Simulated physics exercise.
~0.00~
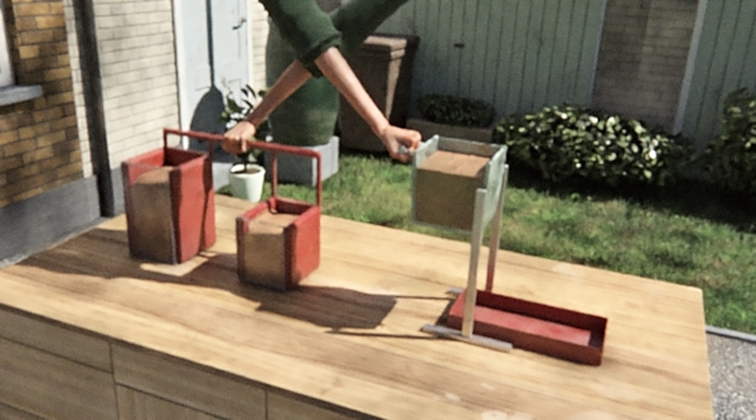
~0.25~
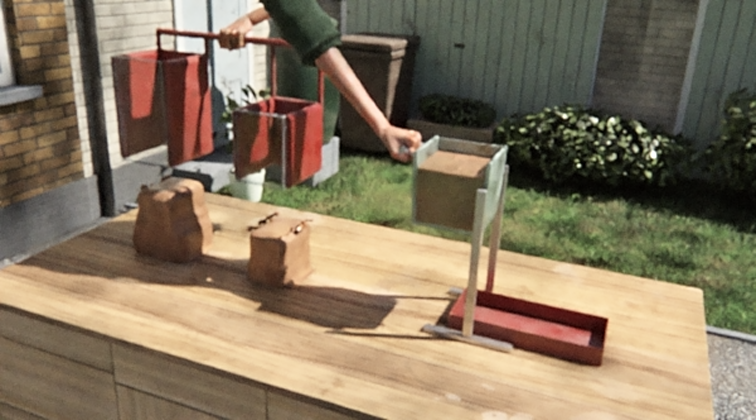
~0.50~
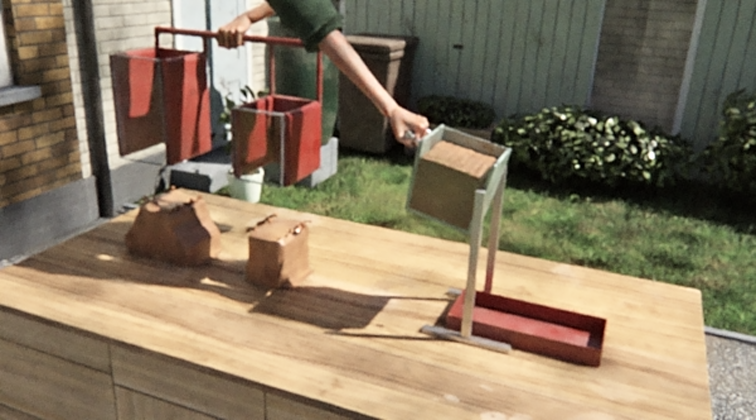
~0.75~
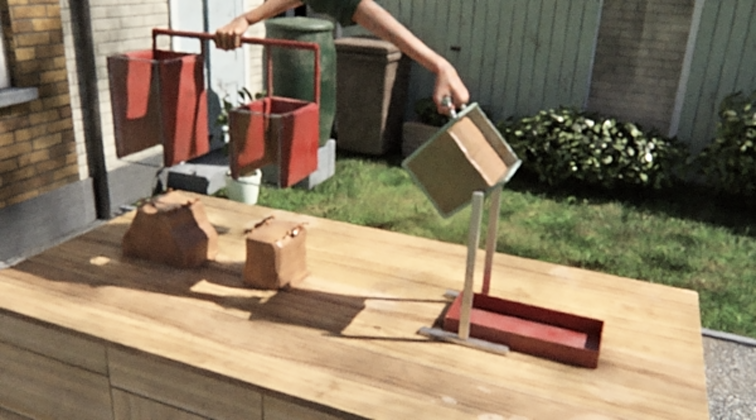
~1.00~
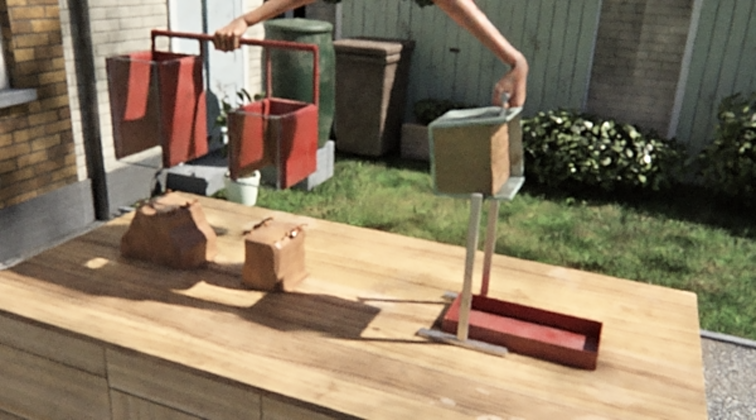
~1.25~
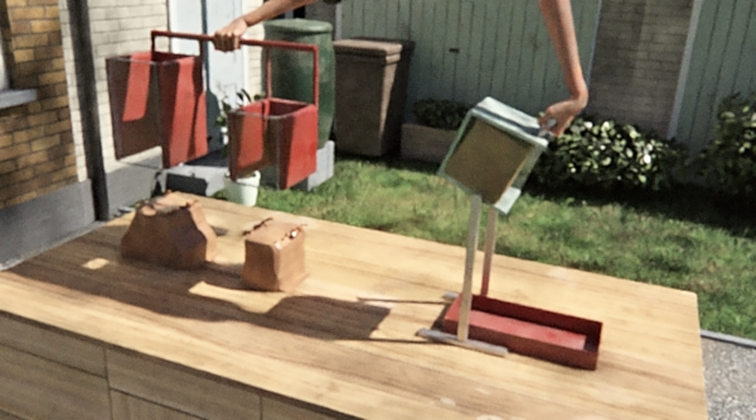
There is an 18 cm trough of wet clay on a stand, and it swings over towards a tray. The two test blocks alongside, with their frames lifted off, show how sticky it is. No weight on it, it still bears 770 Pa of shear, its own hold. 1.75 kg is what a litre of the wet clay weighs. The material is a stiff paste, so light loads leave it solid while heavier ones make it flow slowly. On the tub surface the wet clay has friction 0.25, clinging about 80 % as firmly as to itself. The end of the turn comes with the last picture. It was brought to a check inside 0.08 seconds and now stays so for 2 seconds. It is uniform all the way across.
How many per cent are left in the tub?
About 15 %.
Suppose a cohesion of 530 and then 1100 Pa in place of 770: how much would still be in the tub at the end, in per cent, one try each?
It'd be some 12 percent the first time and some 16 percent the second.
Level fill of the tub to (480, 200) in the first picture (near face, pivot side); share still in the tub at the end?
Then about 18 %.
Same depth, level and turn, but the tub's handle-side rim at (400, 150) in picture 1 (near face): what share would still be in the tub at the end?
I'd put it at close to 12 per cent.
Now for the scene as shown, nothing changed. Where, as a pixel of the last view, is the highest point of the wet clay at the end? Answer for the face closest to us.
Highest point: Approx. (455, 161).
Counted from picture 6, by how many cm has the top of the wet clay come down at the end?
Roughly 11 cm.
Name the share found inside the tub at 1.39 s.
I'd put it close to 90 %.
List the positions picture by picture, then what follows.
Handle-side rim at (416, 153), tilt 0 degrees; crest of the wet clay at (461, 174); block heights 26 cm, 17 cm (left to right), in the first picture.
Handle-side rim at (417, 154), tilt 0 degrees; crest of the wet clay at (461, 174); block heights 22 cm, 17 cm (left to right), in the second picture.
Handle-side rim at (423, 142), tilt 11 degrees; crest of the wet clay at (426, 158); block heights 18 cm, 17 cm (left to right), in the third picture.
Handle-side rim at (458, 119), tilt 46 degrees; crest of the wet clay at (448, 132); block heights 18 cm, 17 cm (left to right), in the fourth picture.
Handle-side rim at (506, 123), tilt 81 degrees; crest of the wet clay at (487, 127); block heights 18 cm, 17 cm (left to right), in the fifth picture.
Handle-side rim at (541, 148), tilt 111 degrees; crest of the wet clay at (477, 120); block heights 18 cm, 17 cm (left to right), in the sixth picture.
After 1.39 s, the tub is at 111 degrees and holds 88 %.
After 1.56 s, the tub is at 111 degrees and holds 39 %.
After 1.73 s, the tub is at 111 degrees and holds 18 %.
After 1.90 s, the tub is at 111 degrees and holds 15 %.
After 3.25 s, the tub is at 111 degrees and holds 15 %.
